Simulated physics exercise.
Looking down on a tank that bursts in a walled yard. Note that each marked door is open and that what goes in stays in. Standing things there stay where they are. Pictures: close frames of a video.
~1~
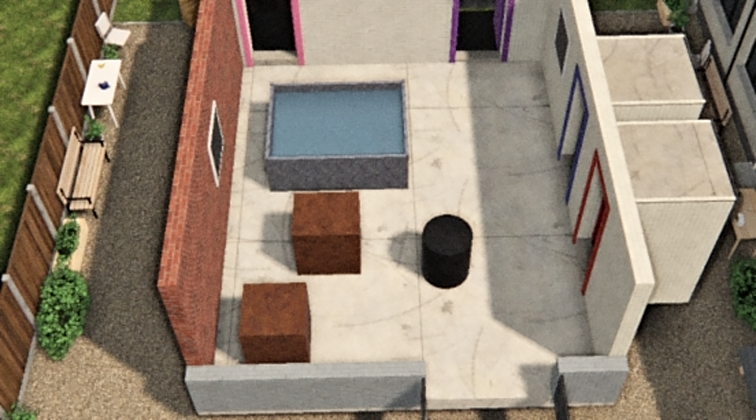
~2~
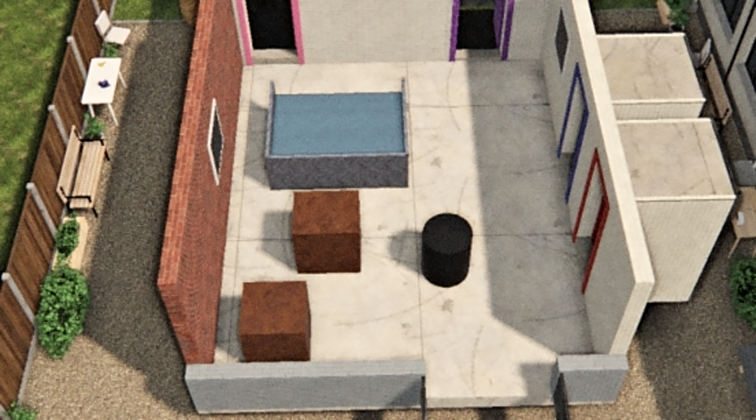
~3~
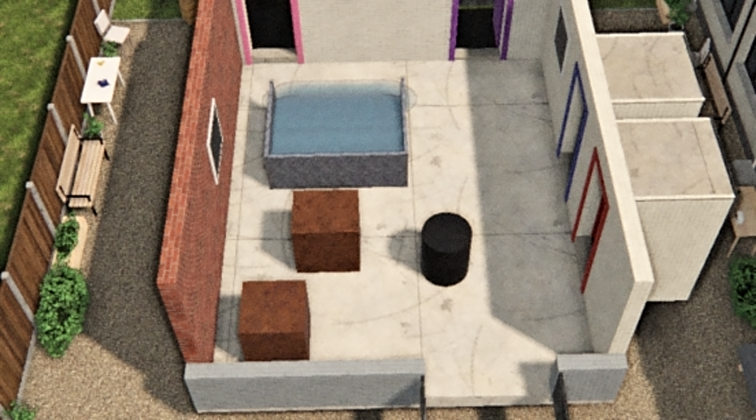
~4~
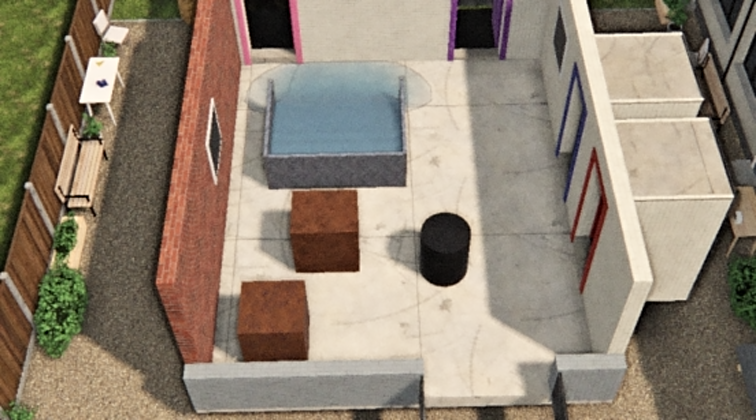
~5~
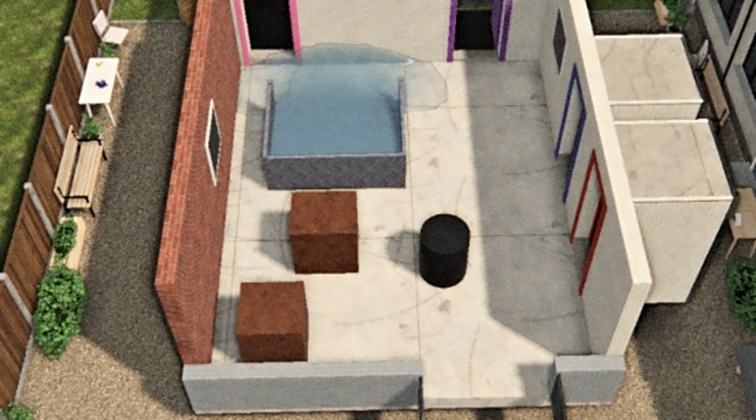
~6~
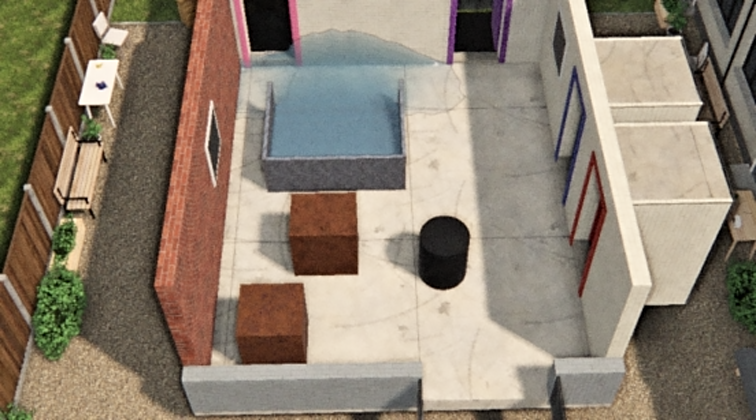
A tank of water in a walled yard bursts on its far side, water spreading across the pale floor toward the back wall.
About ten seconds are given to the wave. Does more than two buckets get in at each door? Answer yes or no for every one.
Blue door: No, pink door: Yes, red door: No, purple door: Yes.
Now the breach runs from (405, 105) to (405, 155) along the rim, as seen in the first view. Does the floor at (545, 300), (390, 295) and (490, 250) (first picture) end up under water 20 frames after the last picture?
So: Wetted, then spared, then wetted.
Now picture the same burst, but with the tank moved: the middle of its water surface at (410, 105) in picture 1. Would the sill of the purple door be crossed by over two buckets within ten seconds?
Purple door: Exceeds the limit.
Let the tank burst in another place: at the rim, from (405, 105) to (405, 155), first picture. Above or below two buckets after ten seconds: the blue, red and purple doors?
Briefly, blue crosses the limit, red remains below the limit, and purple crosses the limit.
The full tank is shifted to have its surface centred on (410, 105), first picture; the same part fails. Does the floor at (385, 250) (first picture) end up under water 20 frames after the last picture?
Looks like it's bone-dry by then.
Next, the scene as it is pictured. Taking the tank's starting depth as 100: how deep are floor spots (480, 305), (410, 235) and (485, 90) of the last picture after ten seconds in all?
Approx. values, in order: 10 %, 6 %, 8 %.
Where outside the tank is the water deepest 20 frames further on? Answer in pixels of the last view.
Roughly (539, 85).
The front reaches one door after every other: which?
Looks like the red door.
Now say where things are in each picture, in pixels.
In the first frame, the tank at (338, 122) is whole and still.
In the second frame, the front is at a hidden place, out from the gap on the tank's far side.
In the third frame, water pours out on the tank's far side and has run to (269, 96).
In the fourth frame, the front is at (425, 86), out from the gap on the tank's far side.
In the fifth frame, the front is at (251, 66), out from the gap on the tank's far side.
In the sixth frame, the front is at (447, 65), out from the gap on the tank's far side.
A moment on, water covers 20 % of the floor; the blue door not reached, the pink door over two buckets in, the red door not reached, the purple door wet at the sill, nothing in.
Next, water covers 30 % of the floor; the blue door not reached, the pink door far over two buckets in, the red door not reached, the purple door under two buckets in.
Then, water covers 55 % of the floor; the blue door wet at the sill, nothing in, the pink door far over two buckets in, the red door wet at the sill, nothing in, the purple door over two buckets in.
Later, water covers 90 % of the floor; the blue door wet at the sill, nothing in, the pink door far over two buckets in, the red door wet at the sill, nothing in, the purple door over two buckets in.
In the end, water covers 95 % of the floor; the blue door wet at the sill, nothing in, the pink door far over two buckets in, the red door wet at the sill, nothing in, the purple door over two buckets in.
